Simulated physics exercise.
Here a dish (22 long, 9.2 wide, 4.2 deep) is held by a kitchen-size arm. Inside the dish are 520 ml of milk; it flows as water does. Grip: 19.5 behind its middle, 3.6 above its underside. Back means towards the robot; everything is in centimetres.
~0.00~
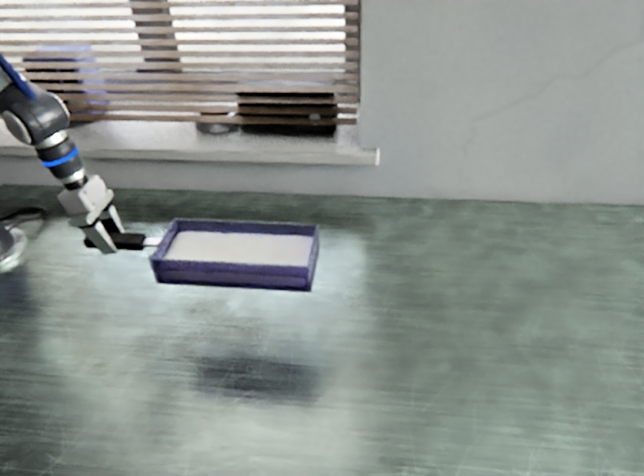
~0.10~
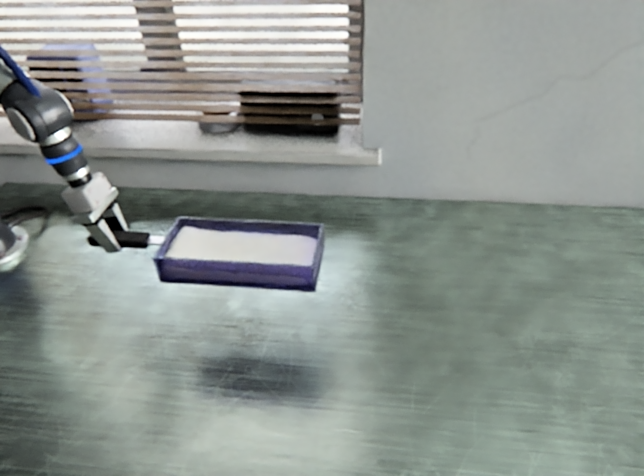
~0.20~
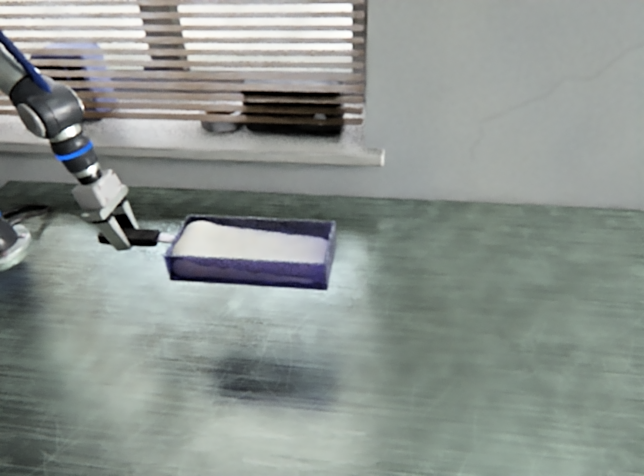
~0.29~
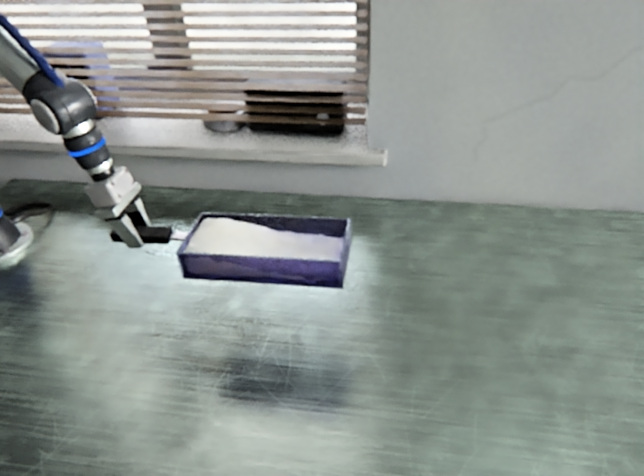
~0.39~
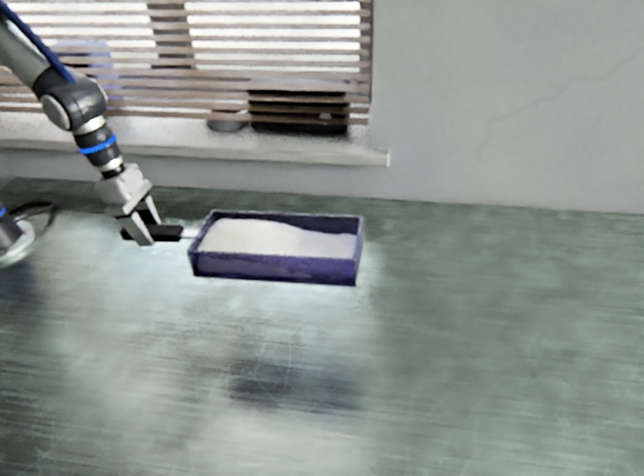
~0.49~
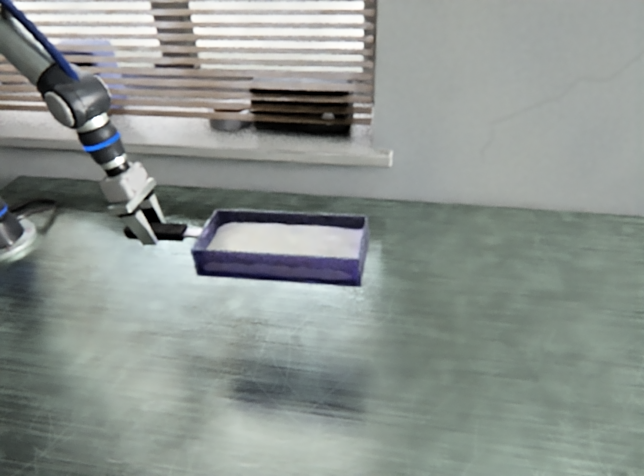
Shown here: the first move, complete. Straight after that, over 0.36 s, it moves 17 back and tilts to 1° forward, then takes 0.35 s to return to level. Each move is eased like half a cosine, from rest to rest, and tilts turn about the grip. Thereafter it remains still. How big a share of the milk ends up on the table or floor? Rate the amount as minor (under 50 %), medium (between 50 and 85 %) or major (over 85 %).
Rated minor, under 50 %.
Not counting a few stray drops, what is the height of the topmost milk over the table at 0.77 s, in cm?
It reaches roughly 20 centimetres.
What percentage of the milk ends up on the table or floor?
It works out at about 40 per cent.
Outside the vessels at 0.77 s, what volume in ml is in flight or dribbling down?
Reading: Near 160 ml.
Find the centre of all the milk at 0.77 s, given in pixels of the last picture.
Near pixel (242, 245).
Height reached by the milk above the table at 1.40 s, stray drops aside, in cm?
The liquid tops out near 16 cm above the table.
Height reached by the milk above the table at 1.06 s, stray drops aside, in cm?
Leaving out stray drops, the liquid gets up to around 30 cm.
After 0.77 s, level, liquid up to 20 above the table; 360 ml in the dish, 165 ml in the air or running down outside.
After 1.06 s, level, liquid up to 34 above the table; 310 ml in the dish, 170 ml on the table or floor, 45 ml in the air or running down outside.
After 1.40 s, level, liquid up to 19 above the table; 305 ml in the dish, 220 ml on the table or floor.
After 2.20 s, level, liquid up to 16 above the table; 305 ml in the dish, 220 ml on the table or floor.
At rest, 305 ml in the dish, 220 ml on the table or floor. That is 42 % on the table or floor.
